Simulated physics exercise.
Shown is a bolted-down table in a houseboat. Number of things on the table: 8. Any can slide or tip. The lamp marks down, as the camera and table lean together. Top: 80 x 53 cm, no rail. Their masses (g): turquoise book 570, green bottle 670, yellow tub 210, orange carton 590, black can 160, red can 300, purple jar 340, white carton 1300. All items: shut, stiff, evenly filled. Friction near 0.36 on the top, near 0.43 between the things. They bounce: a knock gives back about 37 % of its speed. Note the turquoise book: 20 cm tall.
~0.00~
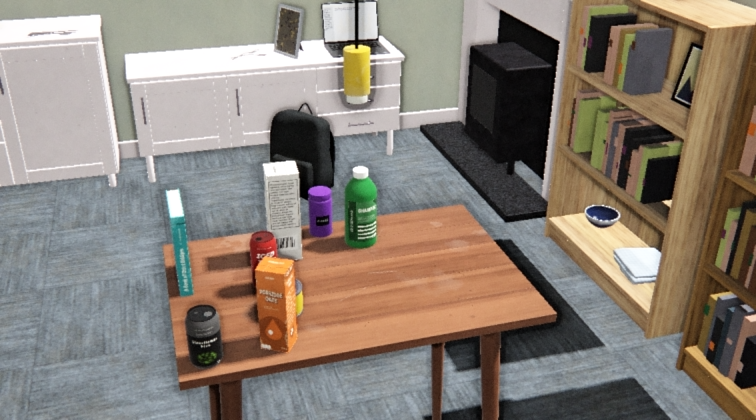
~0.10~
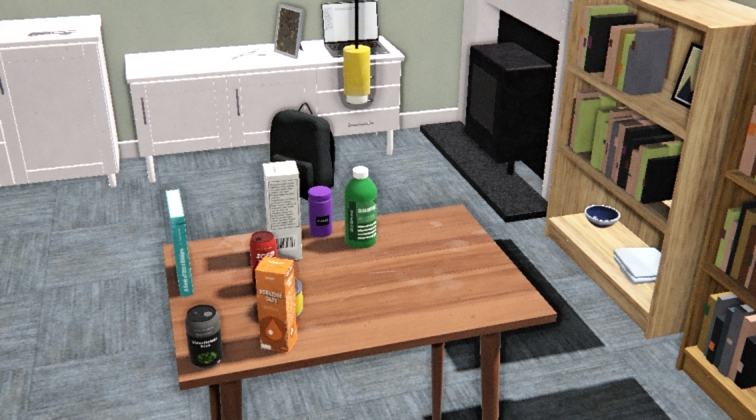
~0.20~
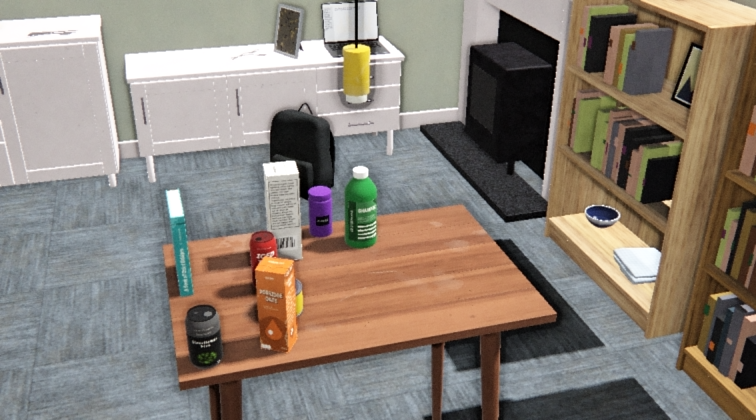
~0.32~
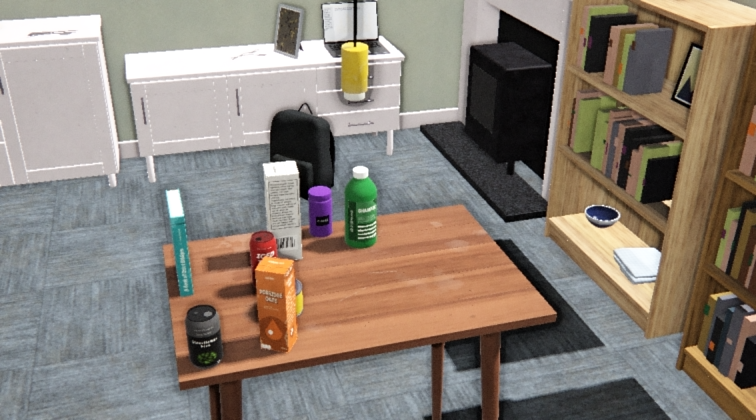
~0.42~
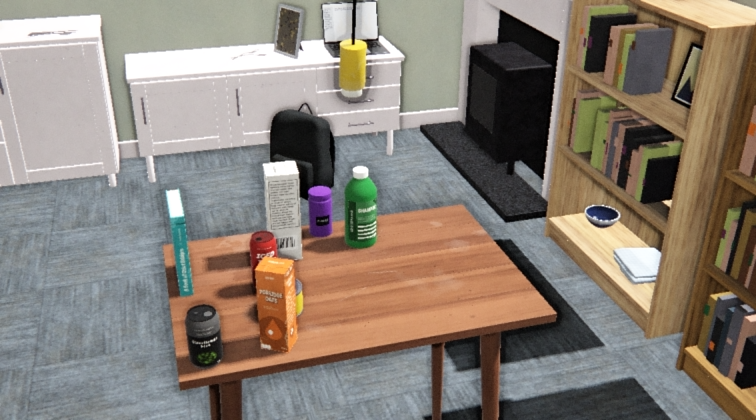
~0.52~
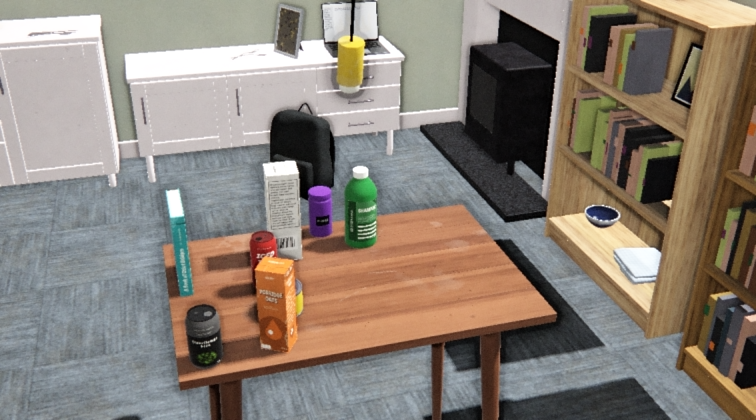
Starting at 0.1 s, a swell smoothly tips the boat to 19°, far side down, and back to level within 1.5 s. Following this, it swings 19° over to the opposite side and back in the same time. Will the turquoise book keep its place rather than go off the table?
Yes, it keeps its place.
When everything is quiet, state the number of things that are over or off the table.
The answer is 1.
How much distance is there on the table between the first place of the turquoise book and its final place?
About 0 cm.
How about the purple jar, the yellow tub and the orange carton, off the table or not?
Afterwards, the purple jar stays on its support, the yellow tub stays on its support, and the orange carton stays on its support.
After 1.52 s, boat level; white carton 56° off its base.
After 1.92 s, heel 7°, near side down; white carton now off the table.
After 2.12 s, heel 15°, near side down.
After 2.72 s, heel 10°, near side down.
In the end (3.6 s), off the table, white carton; the other 7 under 5 cm from the start. In the last view, turquoise book near (180, 242).
